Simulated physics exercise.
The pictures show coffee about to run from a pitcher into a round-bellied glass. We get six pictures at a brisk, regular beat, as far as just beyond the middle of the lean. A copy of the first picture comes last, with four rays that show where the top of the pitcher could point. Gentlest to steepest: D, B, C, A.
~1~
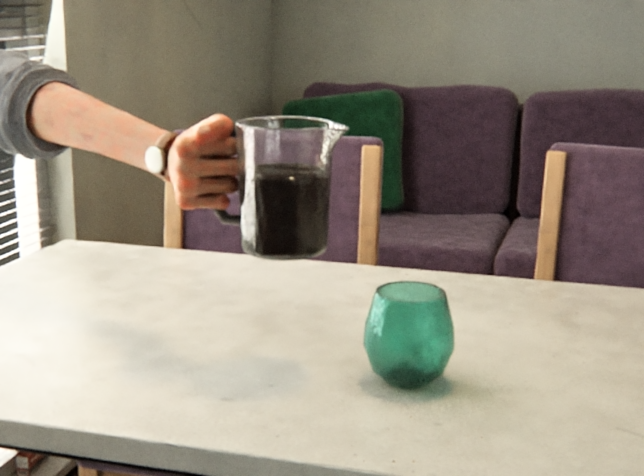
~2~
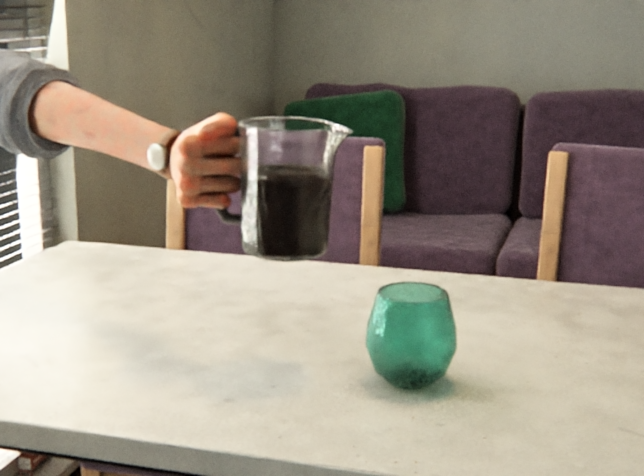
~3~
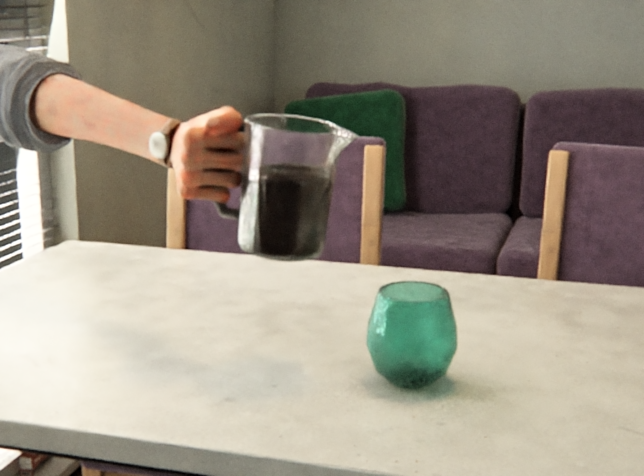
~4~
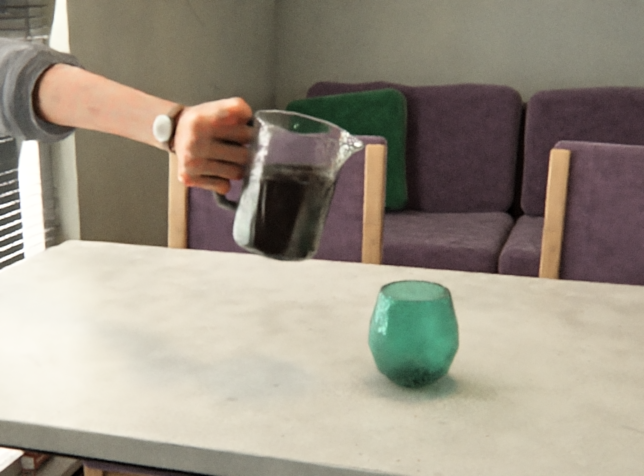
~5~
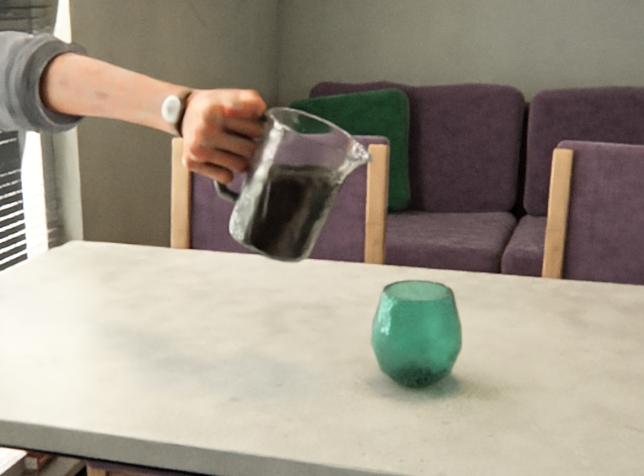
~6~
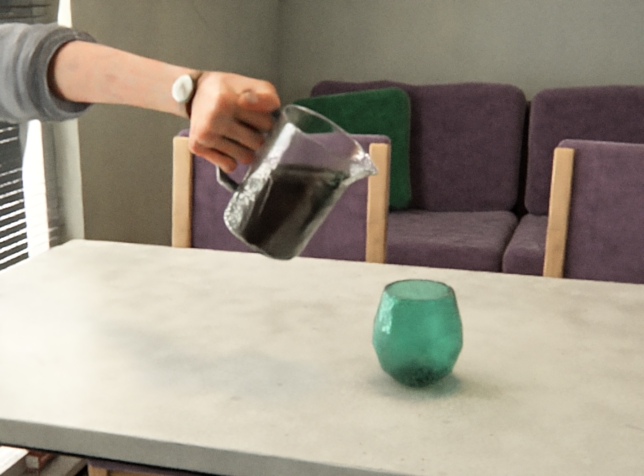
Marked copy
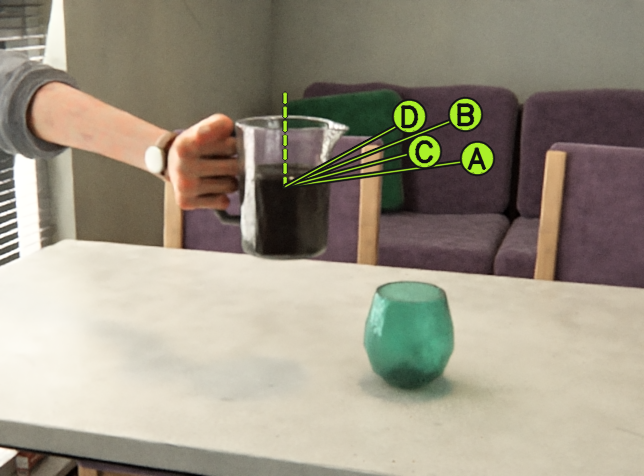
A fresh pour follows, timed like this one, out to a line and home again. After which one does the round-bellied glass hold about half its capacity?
Use tilt C.
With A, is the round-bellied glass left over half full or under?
Over.
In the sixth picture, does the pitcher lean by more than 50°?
No.
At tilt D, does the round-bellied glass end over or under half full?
Under half.
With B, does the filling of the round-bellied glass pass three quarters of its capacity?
No, it does not.
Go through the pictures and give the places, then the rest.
The first frame shows upright, lip at (347, 129); rim of the round-bellied glass round (411, 291); nothing has left yet.
The second frame shows upright, lip at (350, 131); nothing has left yet.
The third frame shows tipped about 7°, lip at (355, 137); nothing has left yet.
The fourth frame shows tipped about 14°, lip at (363, 146); nothing has left yet.
The fifth frame shows tipped about 23°, lip at (371, 159); nothing has left yet.
The sixth frame shows tipped about 33°, lip at (376, 173); nothing has left yet.
In lime, A at (460, 162); B at (449, 121); C at (407, 154); D at (395, 126).
Choosing A, the round-bellied glass ends with about 66 % of what it can hold.
Choosing B, the round-bellied glass ends with about 35 % of what it can hold.
Choosing C, the round-bellied glass ends with about 50 % of what it can hold.
Choosing D, the round-bellied glass ends with about 21 % of what it can hold.
